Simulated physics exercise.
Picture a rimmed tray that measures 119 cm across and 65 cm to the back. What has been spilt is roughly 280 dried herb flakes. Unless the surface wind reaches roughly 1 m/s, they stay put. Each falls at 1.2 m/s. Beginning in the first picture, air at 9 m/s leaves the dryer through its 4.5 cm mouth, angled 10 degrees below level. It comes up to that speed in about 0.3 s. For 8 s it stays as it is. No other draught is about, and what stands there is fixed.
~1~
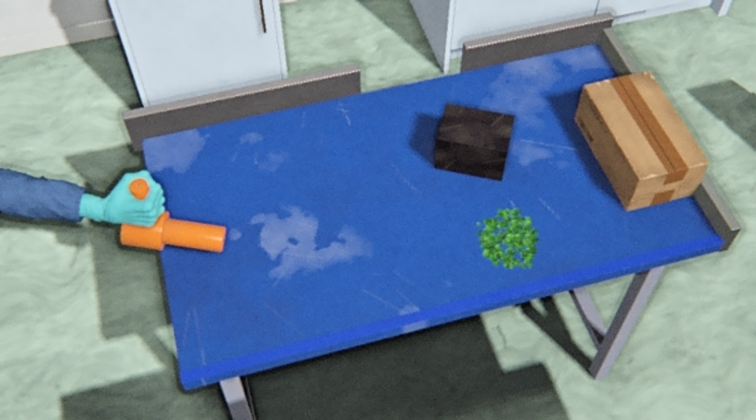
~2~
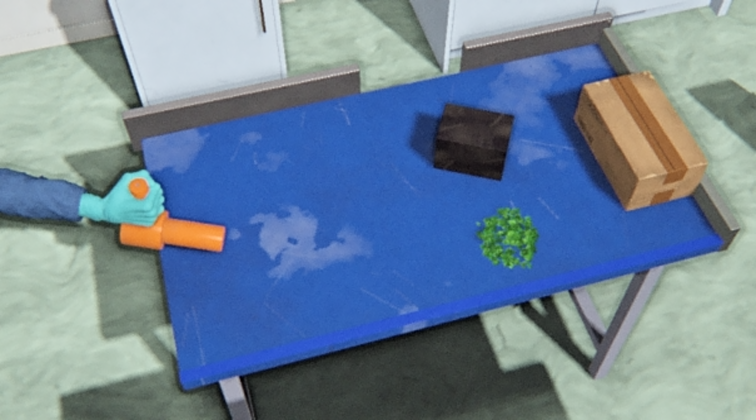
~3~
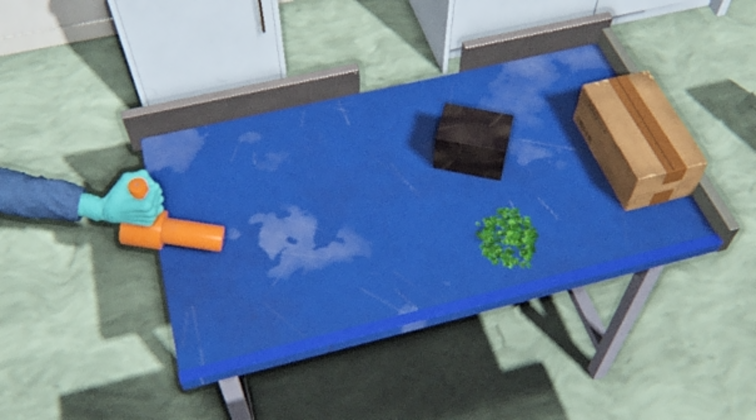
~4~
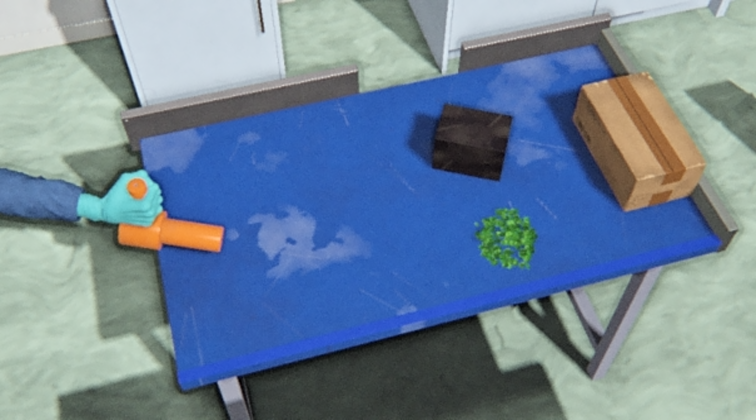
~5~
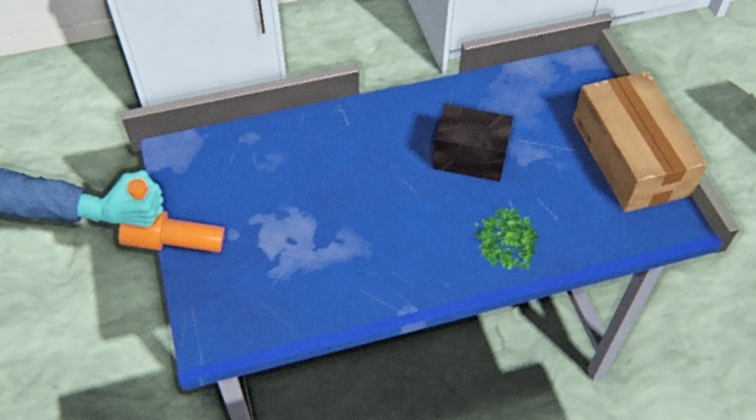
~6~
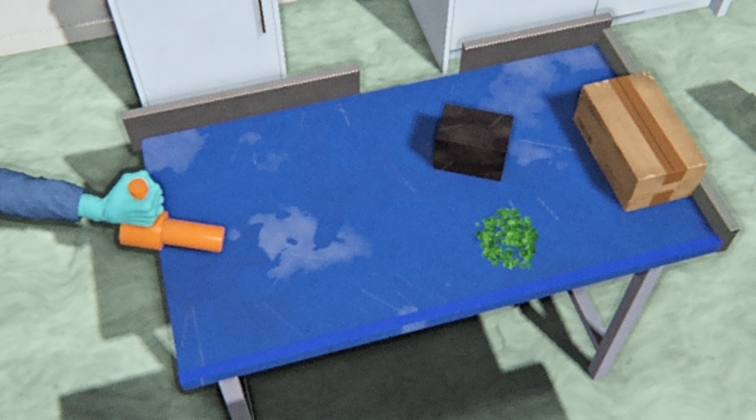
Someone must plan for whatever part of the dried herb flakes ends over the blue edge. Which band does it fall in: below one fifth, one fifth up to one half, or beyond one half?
One fifth up to one half.
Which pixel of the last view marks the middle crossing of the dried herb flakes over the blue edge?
At roughly pixel (677, 256).
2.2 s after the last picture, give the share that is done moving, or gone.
Estimate: Close to 70 %.
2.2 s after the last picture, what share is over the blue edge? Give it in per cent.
30 per cent, roughly.
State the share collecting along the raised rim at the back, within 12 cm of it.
I'd put it at about 1 percent.
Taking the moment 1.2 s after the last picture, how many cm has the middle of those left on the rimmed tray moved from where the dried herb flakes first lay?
Around 45 cm from the start.
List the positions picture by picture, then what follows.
In the first frame, the middle of the dried herb flakes is near (513, 238), none has stirred yet and the mouth of the dryer is at (223, 240).
In the second frame, the middle of the dried herb flakes is near (513, 235), none has stirred yet and the blue edge is centred on (467, 309).
In the third frame, the middle of the dried herb flakes is near (513, 235), none has stirred yet, the top of a block is at (475, 126) and the top of a box is at (644, 122).
In the fourth frame, the middle of the dried herb flakes is near (512, 236) and none has stirred yet.
In the fifth frame, the middle of the dried herb flakes is near (512, 236) and none has stirred yet.
In the sixth frame, the middle of the dried herb flakes is near (513, 236) and none has stirred yet.
Then, 1.2 s after the last picture, 43 % are on the move or not yet settled, 28 % are over the blue edge; the middle of those still in play is near (685, 196).
Then, 2.2 s after the last picture, 34 % are on the move or not yet settled, 31 % are over the blue edge; the middle of those still in play is near (685, 196).
Then, 4.1 s after the last picture, 27 % are on the move or not yet settled, 32 % are over the blue edge; the middle of those still in play is near (685, 196).
Then, 7.7 s after the last picture, at the end, 34 % are over the blue edge; the middle of those still in play is near (685, 196).
